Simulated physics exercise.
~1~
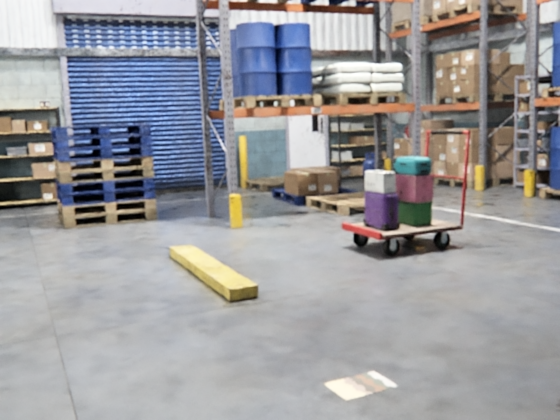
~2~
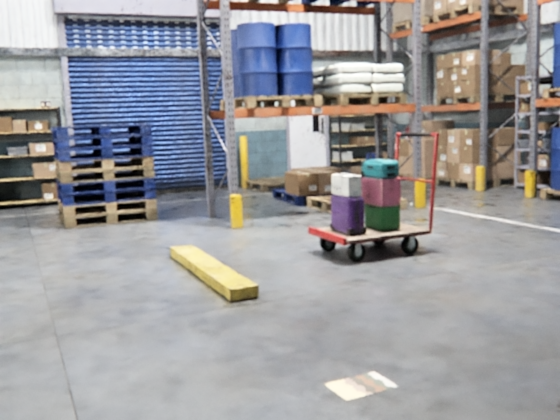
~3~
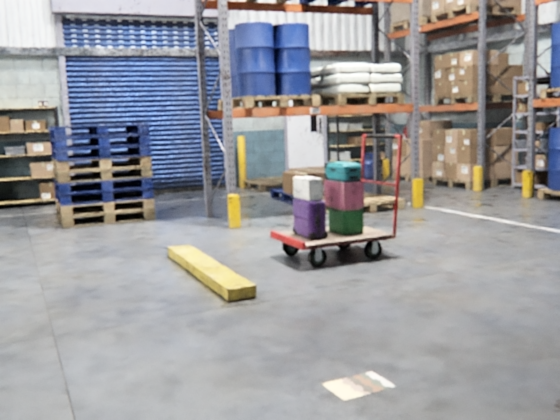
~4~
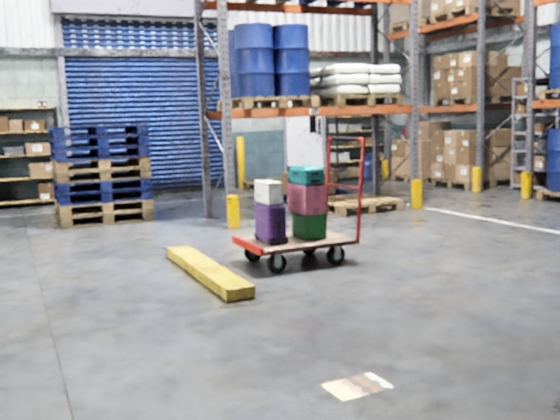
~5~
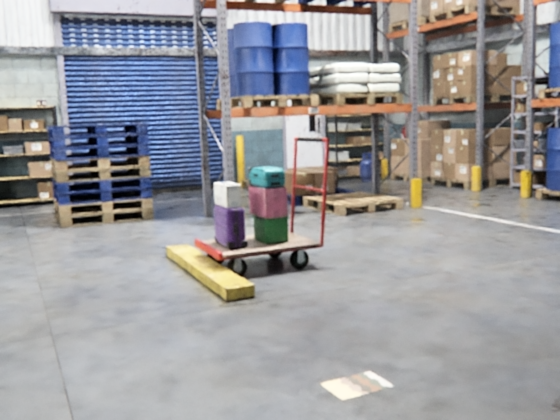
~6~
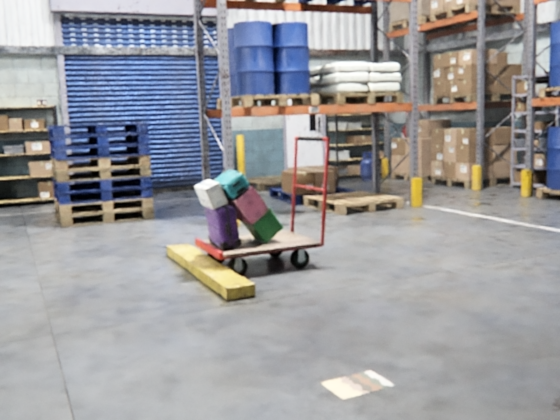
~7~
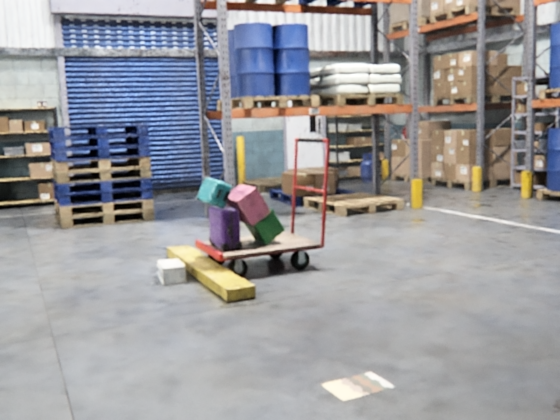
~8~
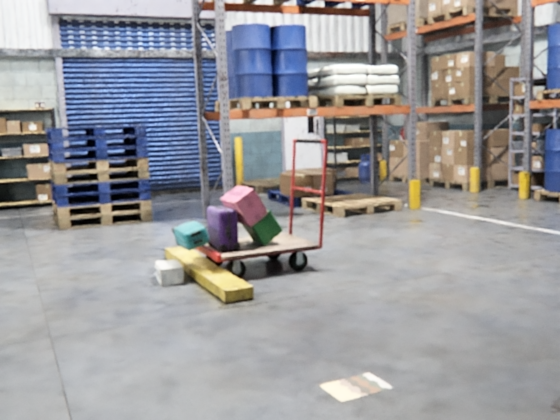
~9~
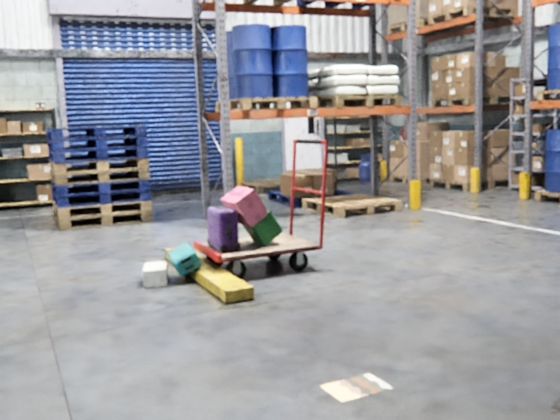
In this clip, a platform trolley carrying stacked coloured boxes rolls left across a warehouse floor and stops against a yellow beam. The load tips forward, and the white and teal boxes fall past the beam, while the purple, pink and green ones remain on the deck.
